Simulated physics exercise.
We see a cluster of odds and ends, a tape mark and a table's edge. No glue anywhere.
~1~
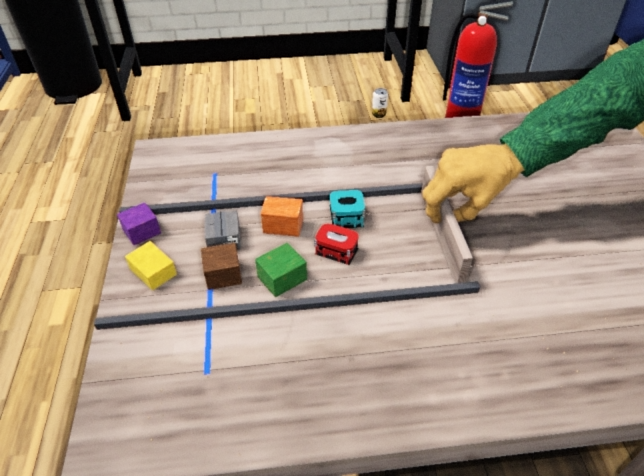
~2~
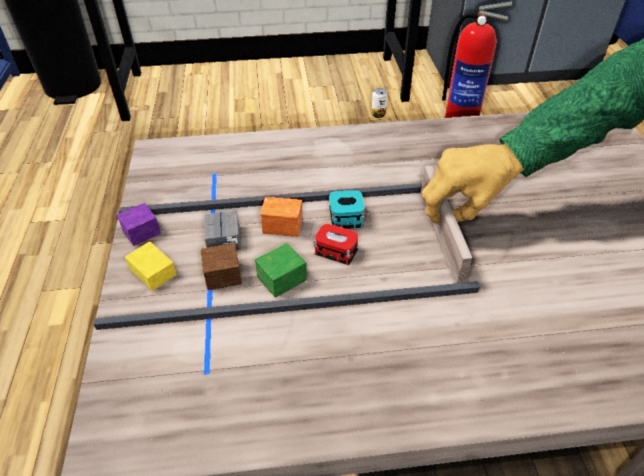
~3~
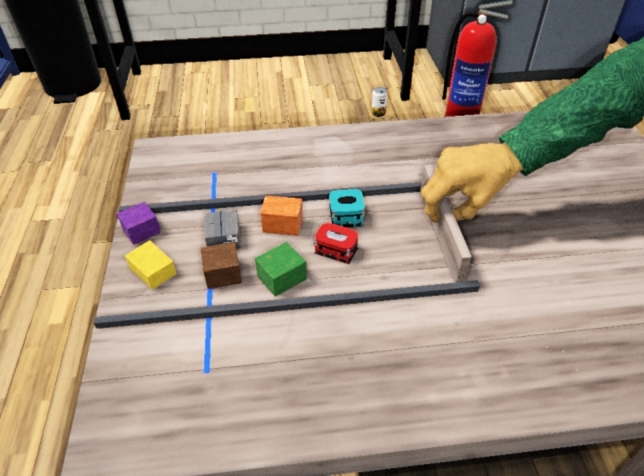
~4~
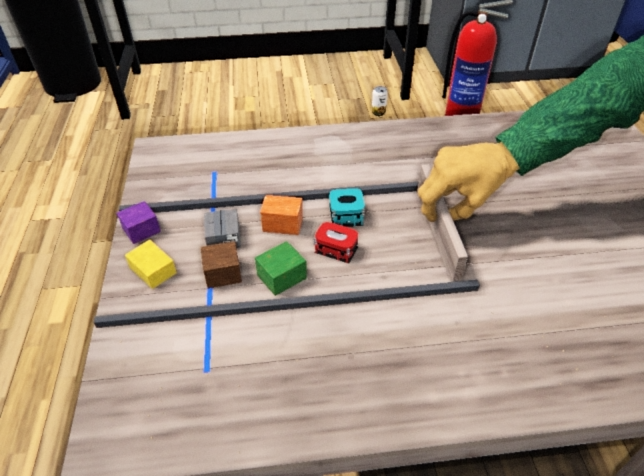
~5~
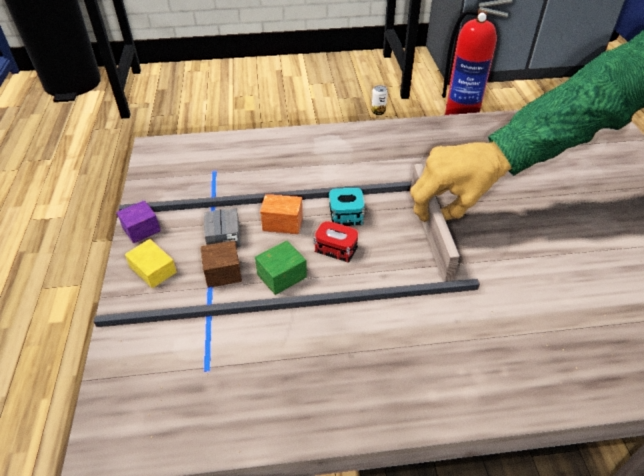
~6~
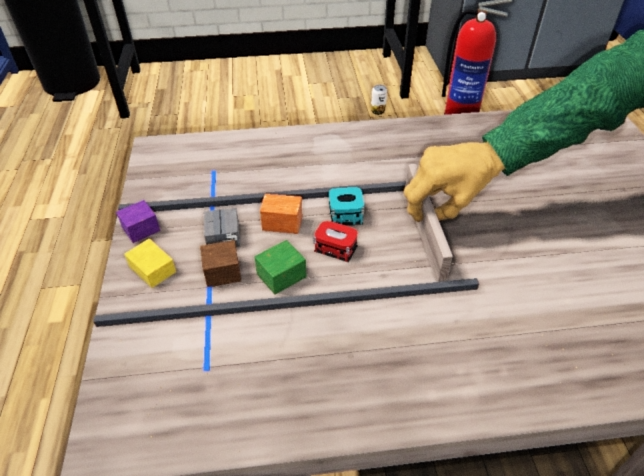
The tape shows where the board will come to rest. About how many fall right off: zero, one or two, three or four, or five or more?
Outcome: The number that fall off is one or two.
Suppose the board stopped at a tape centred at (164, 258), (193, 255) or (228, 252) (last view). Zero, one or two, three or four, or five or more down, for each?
For each place: Three or four; one to two; 1 or 2.
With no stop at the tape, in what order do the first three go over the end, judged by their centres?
They are the purple block, the grey box, the yellow block.
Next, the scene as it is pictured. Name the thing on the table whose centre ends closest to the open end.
The grey box.
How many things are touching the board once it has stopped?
It touches 3.
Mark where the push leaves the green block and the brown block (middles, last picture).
The green block stops around (190, 287); the brown block around (163, 264).
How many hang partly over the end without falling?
2 of them.
Soon after, none off yet; purple block at rest near (139, 221); yellow block at rest near (151, 263); brown block at rest near (221, 264).
Then, none off yet; purple block at rest near (139, 221); yellow block at rest near (151, 263); brown block moving near (217, 262).
At rest, the number that fall off is one or two; fallen, purple block.
